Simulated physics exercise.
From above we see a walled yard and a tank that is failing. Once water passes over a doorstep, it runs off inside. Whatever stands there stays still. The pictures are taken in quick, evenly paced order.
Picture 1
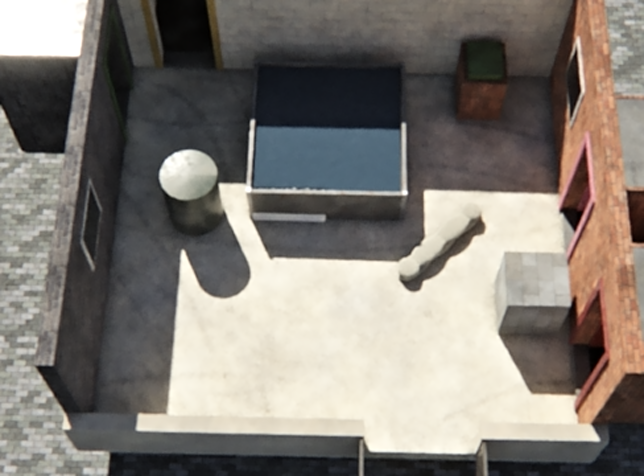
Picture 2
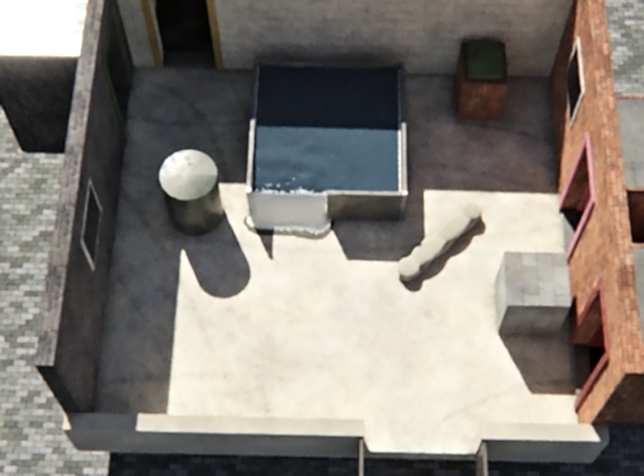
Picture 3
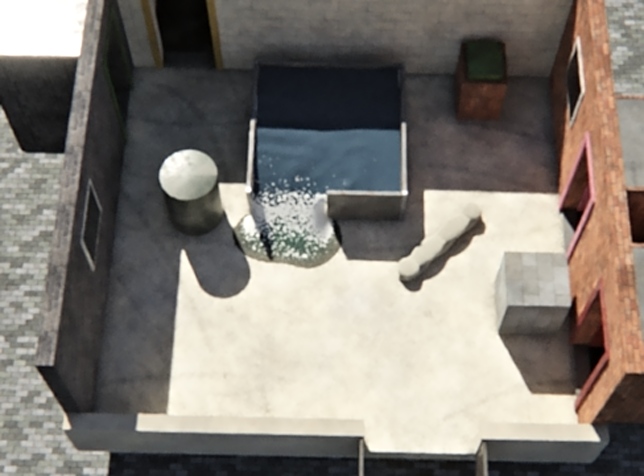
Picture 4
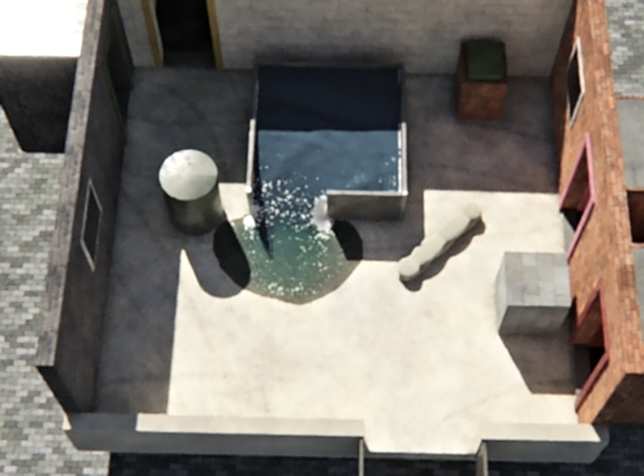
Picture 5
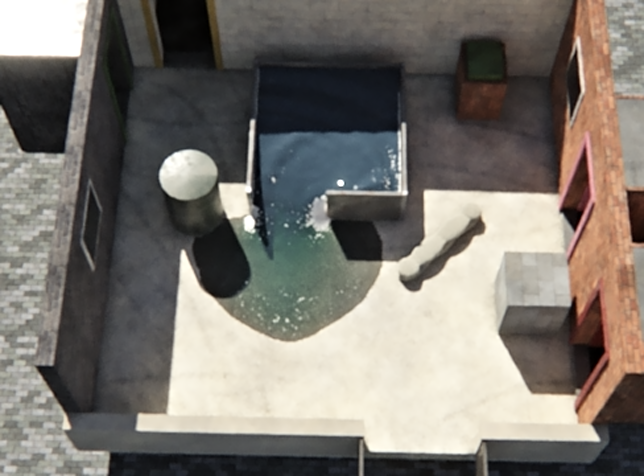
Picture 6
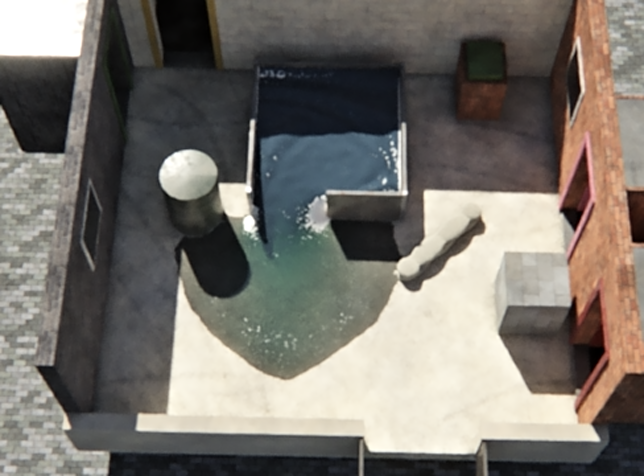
Water tank in a walled yard breaking open at its front left, foaming water gushing out and spreading across the pale floor.
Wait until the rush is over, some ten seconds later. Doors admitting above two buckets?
Pink door: Inside the limit. Green door: Inside the limit. Yellow door: Inside the limit. Red door: Past the limit.
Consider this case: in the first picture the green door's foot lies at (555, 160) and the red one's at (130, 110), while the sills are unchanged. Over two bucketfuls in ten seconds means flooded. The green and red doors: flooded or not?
My reading: Green stays within the limit, red stays within the limit.
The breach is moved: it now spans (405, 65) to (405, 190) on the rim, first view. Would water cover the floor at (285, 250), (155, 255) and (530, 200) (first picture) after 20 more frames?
Submerged, untouched, submerged.
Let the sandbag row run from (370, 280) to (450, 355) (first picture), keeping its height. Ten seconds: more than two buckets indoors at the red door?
Well, the red door exceeds the limit.
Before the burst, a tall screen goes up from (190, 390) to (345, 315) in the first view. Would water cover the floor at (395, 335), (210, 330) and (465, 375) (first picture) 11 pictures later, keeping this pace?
Taking the points in order, they are inundated, inundated and inundated.
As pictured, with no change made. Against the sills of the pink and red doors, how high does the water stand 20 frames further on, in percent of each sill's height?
Near 0 and 40 per cent, in that order.
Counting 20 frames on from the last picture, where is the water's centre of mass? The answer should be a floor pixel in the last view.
The water centres close to (289, 254).
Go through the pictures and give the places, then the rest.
The water tank at (328, 129) is whole and still, in the first frame.
The front is at (251, 227), out from the gap at (289, 206), in the second frame.
The front is at (326, 256), out from the gap at (290, 207), in the third frame.
The front is at (306, 298), out from the gap at (290, 208), in the fourth frame.
The front is at (297, 335), out from the gap at (290, 208), in the fifth frame.
The front is at (291, 373), out from the gap at (290, 208), in the sixth frame.
A moment on, water covers 35 % of the floor; the pink door not reached, the green door not reached, the yellow door not reached, the red door not reached.
Next, water covers 45 % of the floor; the pink door not reached, the green door not reached, the yellow door not reached, the red door not reached.
Then, water covers 45 % of the floor; the pink door not reached, the green door not reached, the yellow door not reached, the red door not reached.
Later, water covers 70 % of the floor; the pink door wet at the sill, nothing in, the green door wet at the sill, nothing in, the yellow door wet at the sill, nothing in, the red door over two buckets in.
In the end, water covers 90 % of the floor; the pink door wet at the sill, nothing in, the green door wet at the sill, nothing in, the yellow door under two buckets in, the red door far over two buckets in.
